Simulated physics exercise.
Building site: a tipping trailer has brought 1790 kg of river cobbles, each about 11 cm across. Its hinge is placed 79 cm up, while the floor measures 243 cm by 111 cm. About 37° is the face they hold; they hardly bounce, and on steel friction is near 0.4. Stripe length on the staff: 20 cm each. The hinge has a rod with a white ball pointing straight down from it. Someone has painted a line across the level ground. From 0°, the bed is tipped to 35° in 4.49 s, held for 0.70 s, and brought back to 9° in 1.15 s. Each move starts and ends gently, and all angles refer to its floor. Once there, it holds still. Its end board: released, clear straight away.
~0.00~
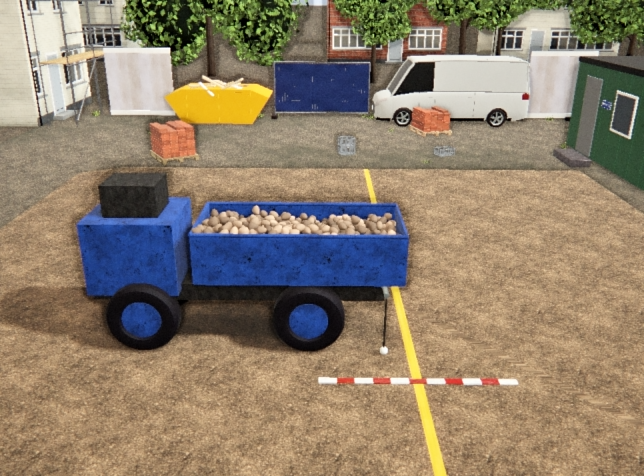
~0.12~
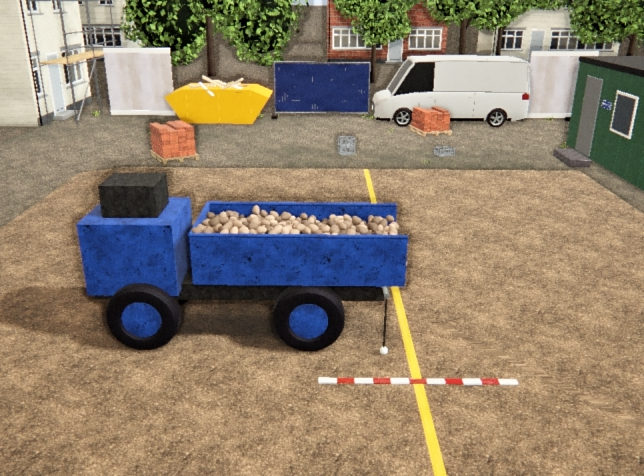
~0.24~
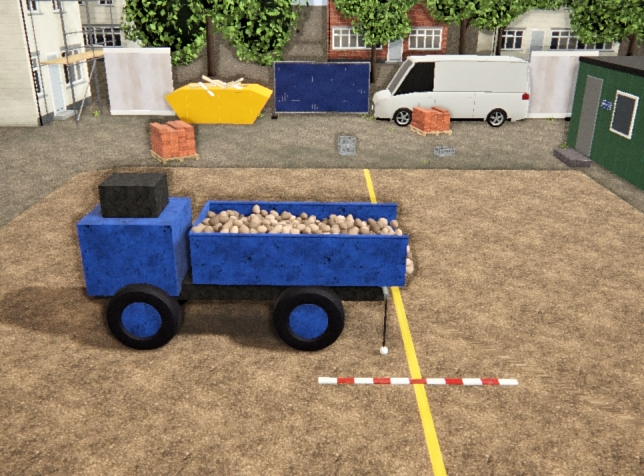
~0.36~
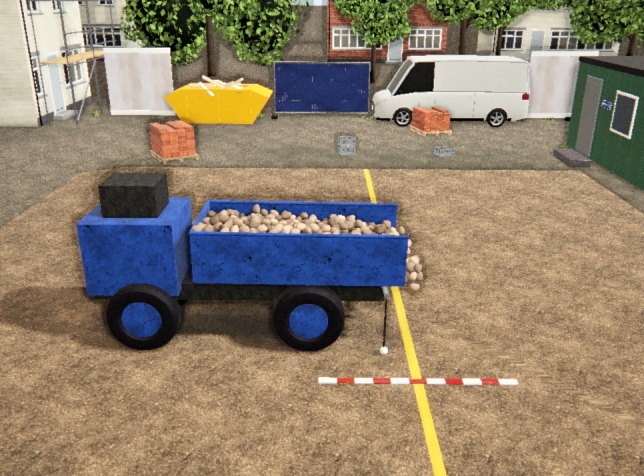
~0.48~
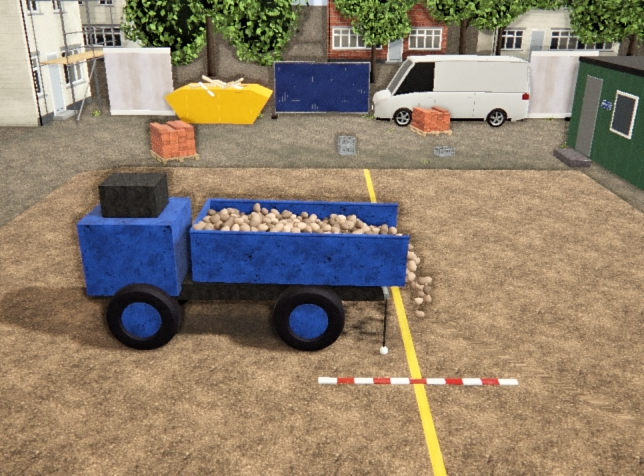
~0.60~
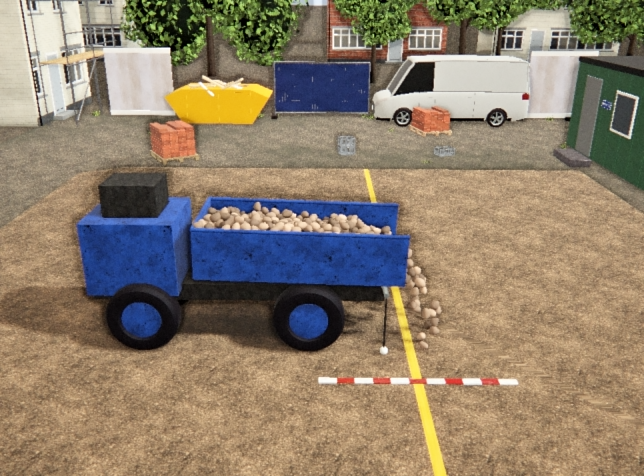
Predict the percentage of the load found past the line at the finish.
Roughly 90 % is past the line.
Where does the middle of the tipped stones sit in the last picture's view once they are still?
The middle should be near (454, 318).
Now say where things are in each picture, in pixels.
The first picture shows lip at (405, 286), floor tilted 0°, highest stones at (265, 218).
In the second picture, the bed is at 0°, its lip at (405, 286); the top of the load is at (265, 218); the stones move at 0.1 m/s on average.
In the third picture, the bed is at 0°, its lip at (405, 286); the top of the load is at (235, 217); 1 % has left.
In the fourth picture, the bed is at 1°, its lip at (405, 286); the top of the load is at (235, 217); 3 % has left.
The fifth picture shows lip at (405, 286), floor tilted 1°, highest stones at (233, 215); 3 % has left.
In the sixth picture, the bed is at 2°, its lip at (405, 286); the top of the load is at (233, 214); 4 % has left.
After 3.4 s the floor is at 30°; 55 % in the bed, 4 % short of the line, 41 % past the line; the foremost stones are at (507, 322).
After 4.6 s the floor is at 35°; 4 % in the bed, 8 % short of the line, 87 % past the line; the foremost stones are at (548, 317).
After 6.8 s the floor is at 9°; 0 % in the bed, 11 % short of the line, 89 % past the line; the foremost stones are at (569, 325).
After 9.9 s the floor is at 9°; 0 % in the bed, 11 % short of the line, 89 % past the line; the foremost stones are at (569, 325).
